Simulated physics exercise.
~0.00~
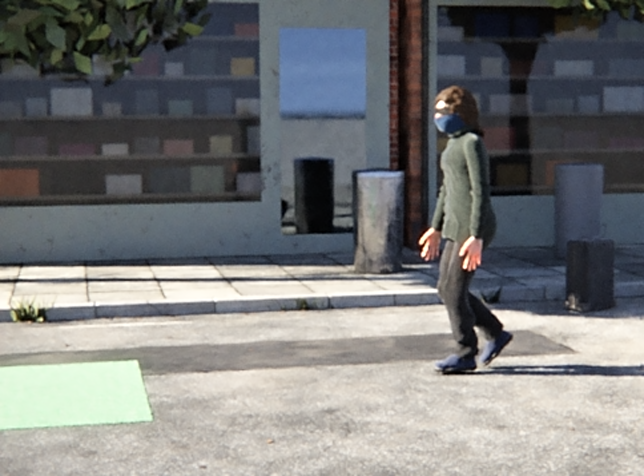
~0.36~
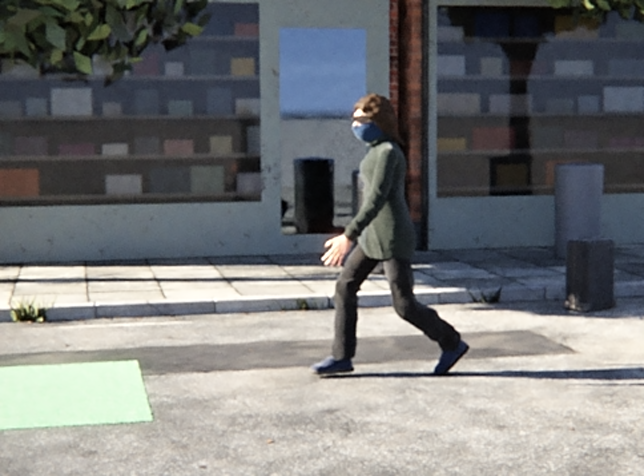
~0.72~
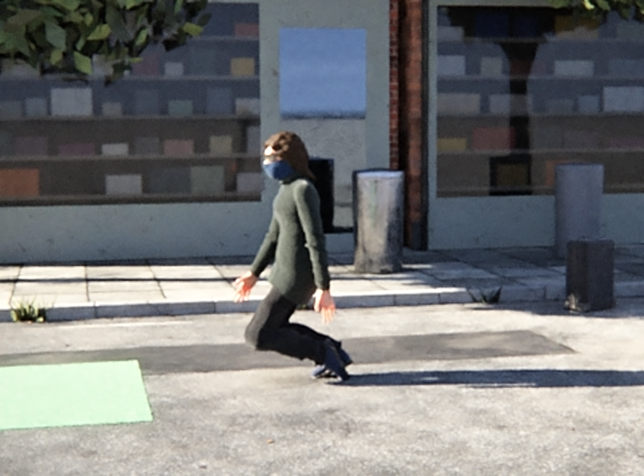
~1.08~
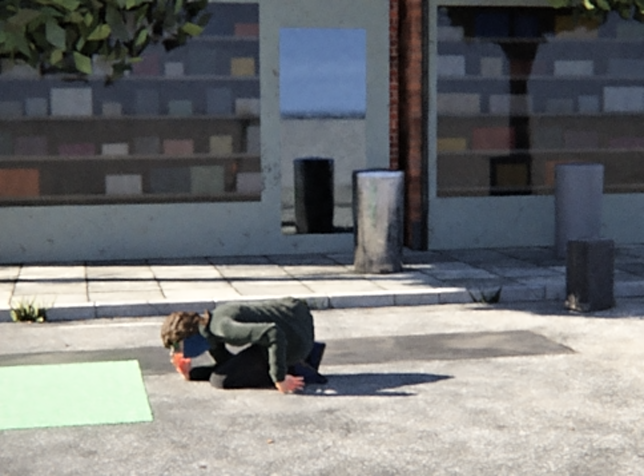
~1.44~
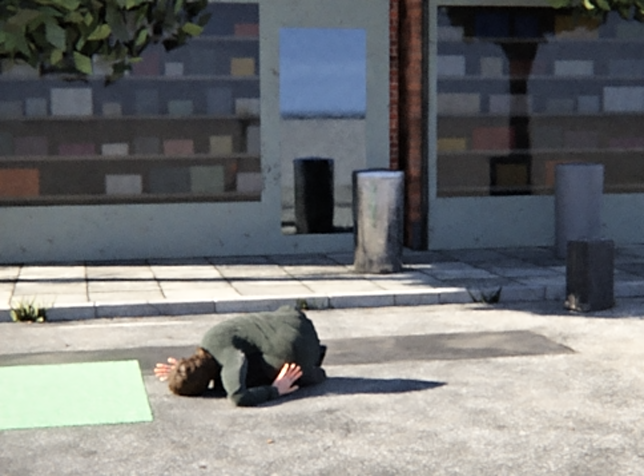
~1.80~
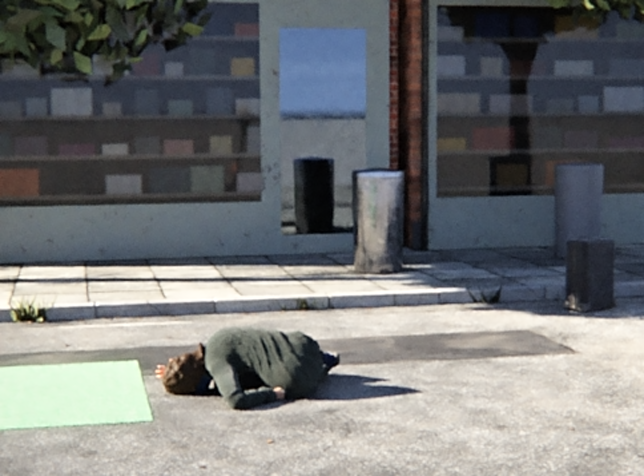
A shopper with brown hair, a blue face mask, a dark green top and dark trousers walks left across a sunlit grey street, seen from the side by a still camera. A pale green mat lies at the lower left, and behind are a pavement, grey bollards and shop windows filled with shelves. After a long stride, the shopper's knees buckle and the body sinks, arms hanging low. The shopper pitches forward onto hands and knees, then folds down with the head to the ground. Finally the shopper lies slumped on the asphalt, head just short of the mat's near edge.
